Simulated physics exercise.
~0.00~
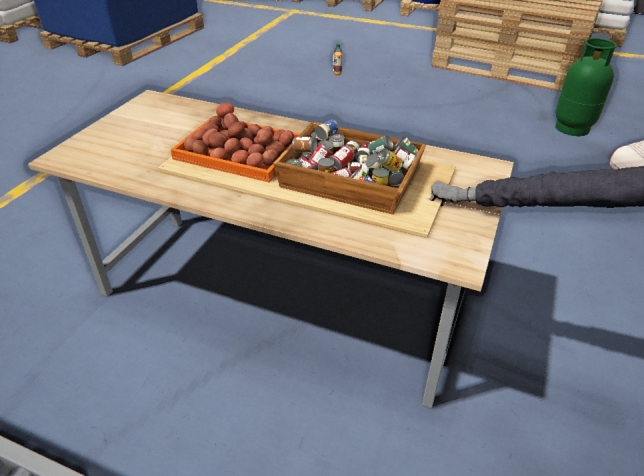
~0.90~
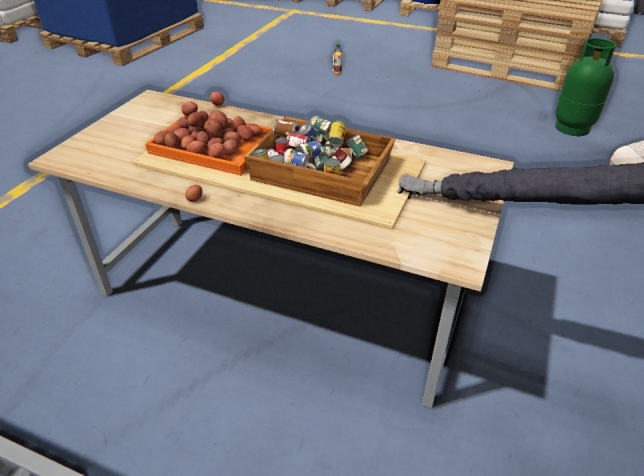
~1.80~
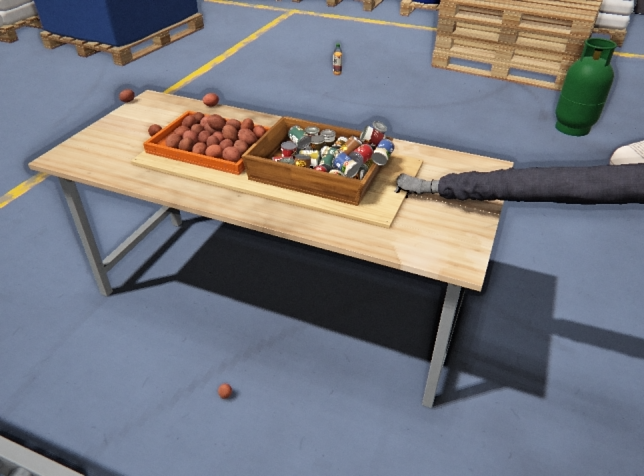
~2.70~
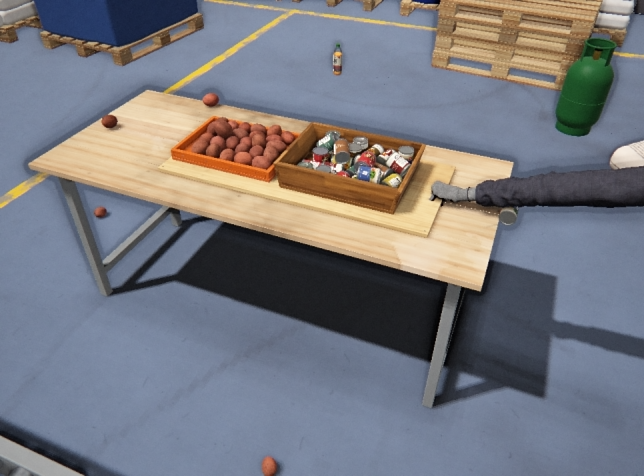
We see a gloved hand jerk a board left and back right across a table, carrying an orange basket of red potatoes and a wooden basket of tins. A few potatoes spill, ending with two on the tabletop and two on the floor, while nearly all the tins stay in.
